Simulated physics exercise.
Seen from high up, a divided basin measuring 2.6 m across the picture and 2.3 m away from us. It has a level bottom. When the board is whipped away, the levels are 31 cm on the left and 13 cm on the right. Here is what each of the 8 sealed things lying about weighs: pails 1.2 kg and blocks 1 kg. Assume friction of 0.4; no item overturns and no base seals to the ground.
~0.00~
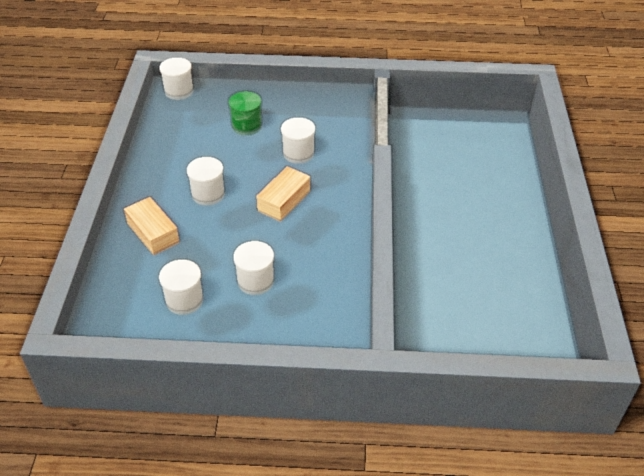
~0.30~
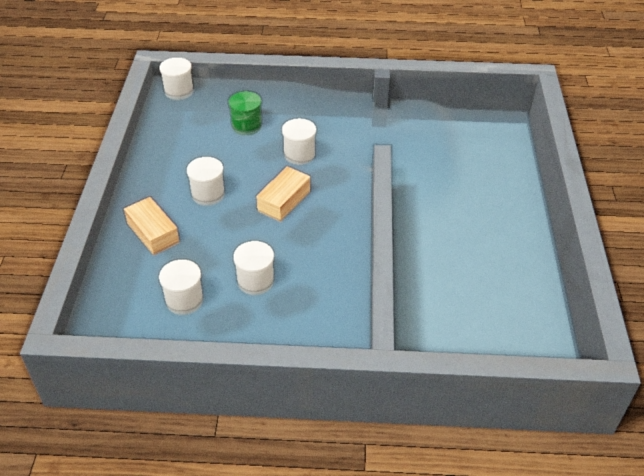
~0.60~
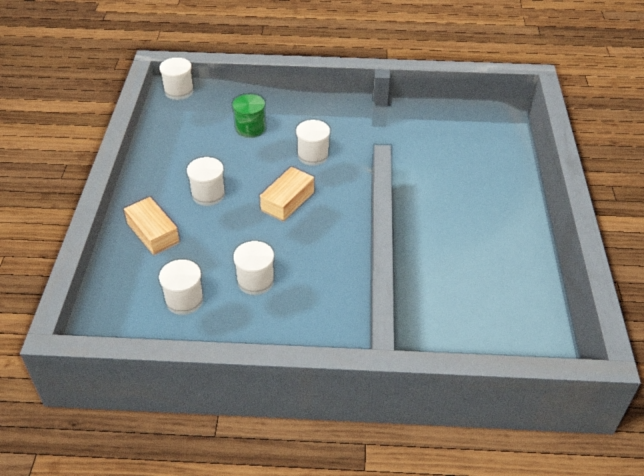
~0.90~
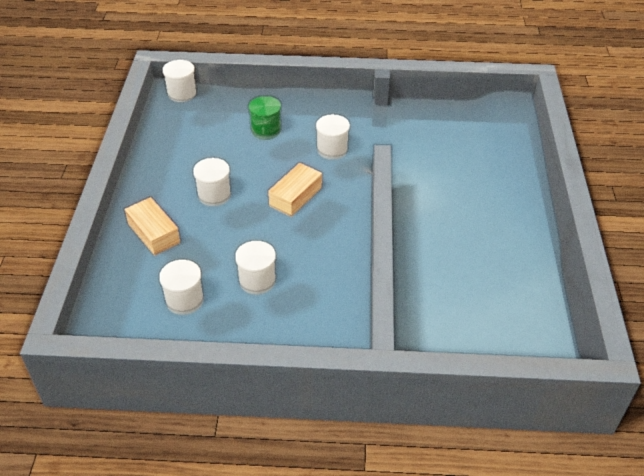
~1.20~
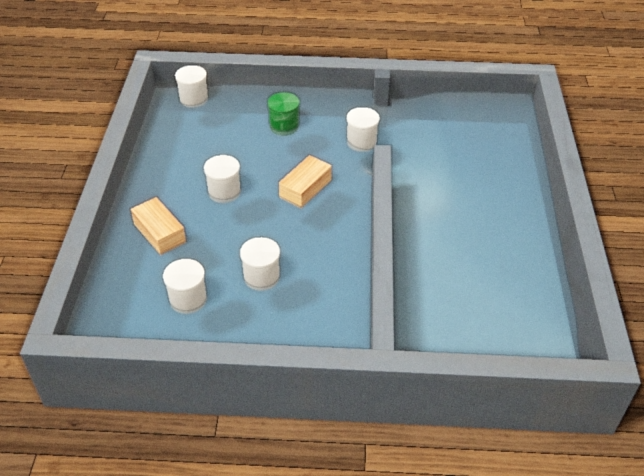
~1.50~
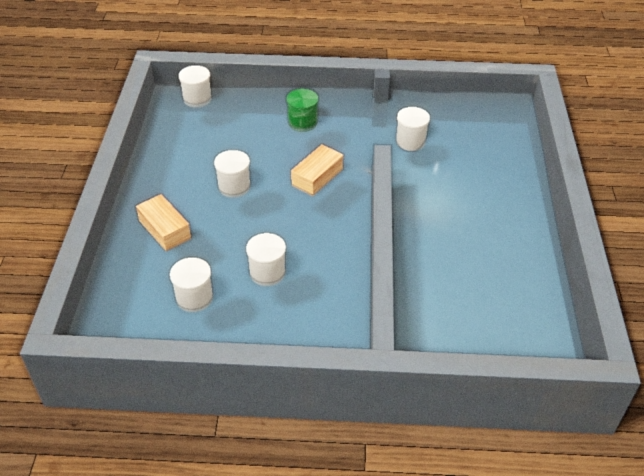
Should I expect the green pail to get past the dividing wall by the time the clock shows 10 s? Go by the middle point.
When the time is up, the green pail is on the far side.
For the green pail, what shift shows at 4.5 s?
About 140 cm by then.
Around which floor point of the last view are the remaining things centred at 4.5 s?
They're centred close to (311, 207).
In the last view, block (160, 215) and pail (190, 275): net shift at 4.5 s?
In turn: 20 cm, 10 cm.
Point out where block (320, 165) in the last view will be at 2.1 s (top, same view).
Around (345, 139).
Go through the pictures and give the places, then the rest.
The green pail at (245, 101) floats; about 1390 L in view; 0 of 8 have shifted, in the first frame.
The green pail at (245, 101), afloat; about 1390 L in view; 0 of 8 have shifted, in the second frame.
The green pail at (249, 104) floats; 31 cm deep round most things; 1 of 8 have shifted, in the third frame.
The green pail at (265, 106) floats, 12 cm from its start; 29 cm deep round most things; 3 of 8 have shifted, in the fourth frame.
The green pail at (284, 102), afloat, 24 cm from its start; about 1390 L in view; 6 of 8 have shifted, in the fifth frame.
The green pail at (303, 98), afloat, 37 cm from its start; about 1390 L in view; 8 of 8 have shifted, in the sixth frame.
After 2.1 s the green pail is near (335, 94), 0.6 m from its start, afloat; 1 of 8 are over the mark; 8 afloat.
After 4.5 s the green pail is near (464, 91), 1.4 m from its start, afloat; 3 of 8 are over the mark; 8 afloat.
After 7.0 s the green pail is near (440, 192), 1.4 m from its start, afloat; 3 of 8 are over the mark; 8 afloat.
After 10.0 s the green pail is near (451, 212), 1.5 m from its start, afloat; 3 of 8 are over the mark; 8 afloat.
